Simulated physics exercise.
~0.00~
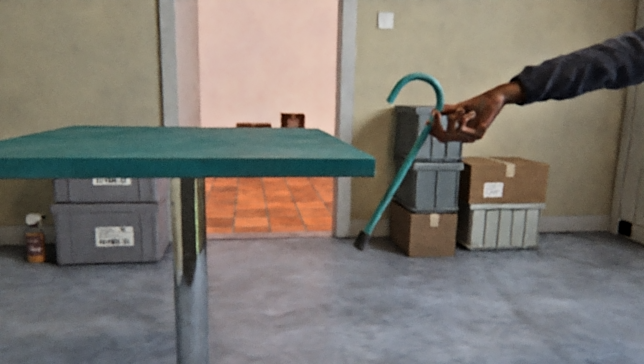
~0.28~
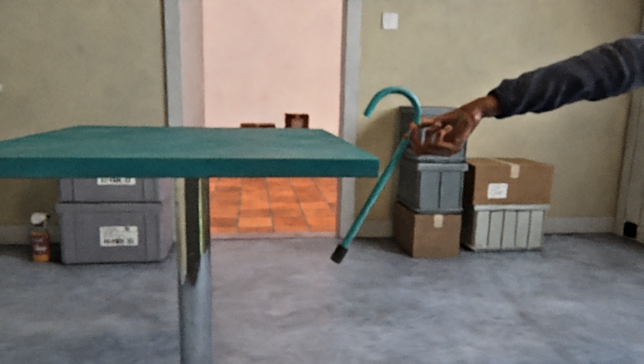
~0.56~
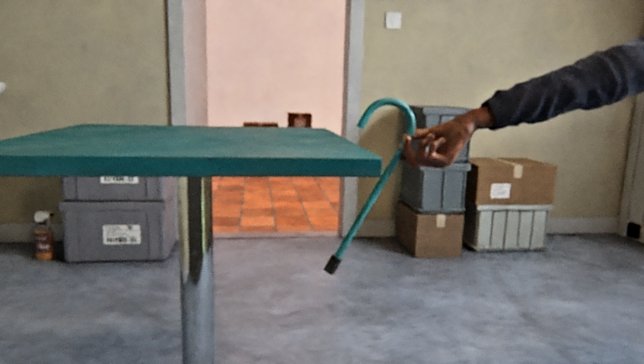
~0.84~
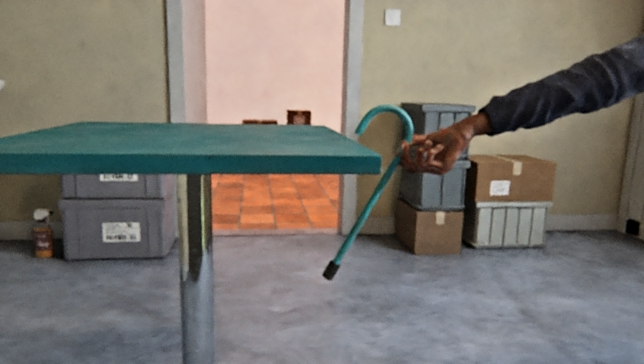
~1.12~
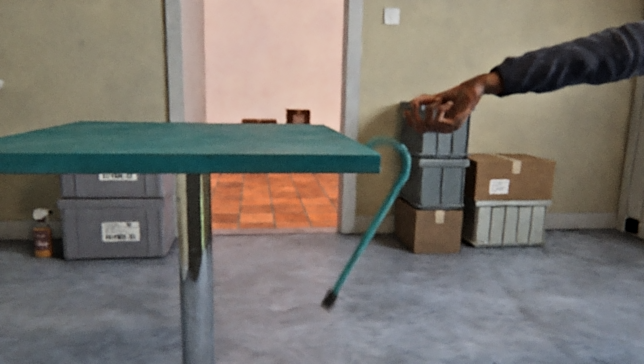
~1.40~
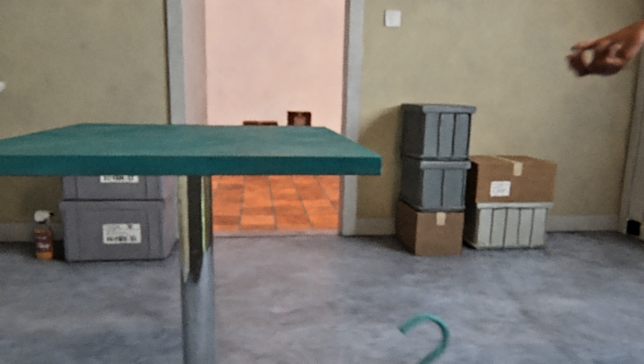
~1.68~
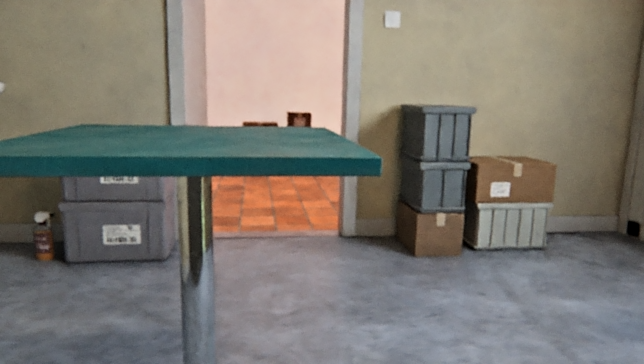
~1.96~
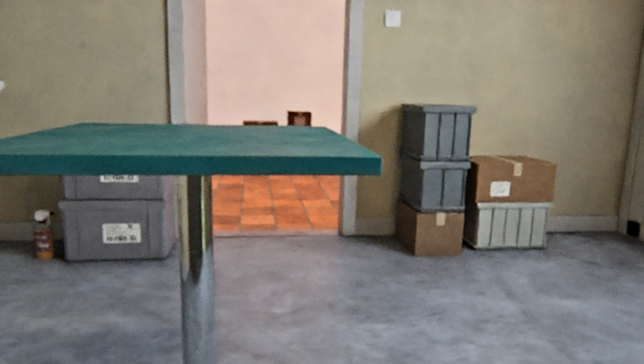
The footage shows a hand bringing a turquoise cane leftward and down to the edge of a green table, its curved handle near the tabletop. The hand lets go and draws back, and the cane drops past the edge toward the floor and out of view.
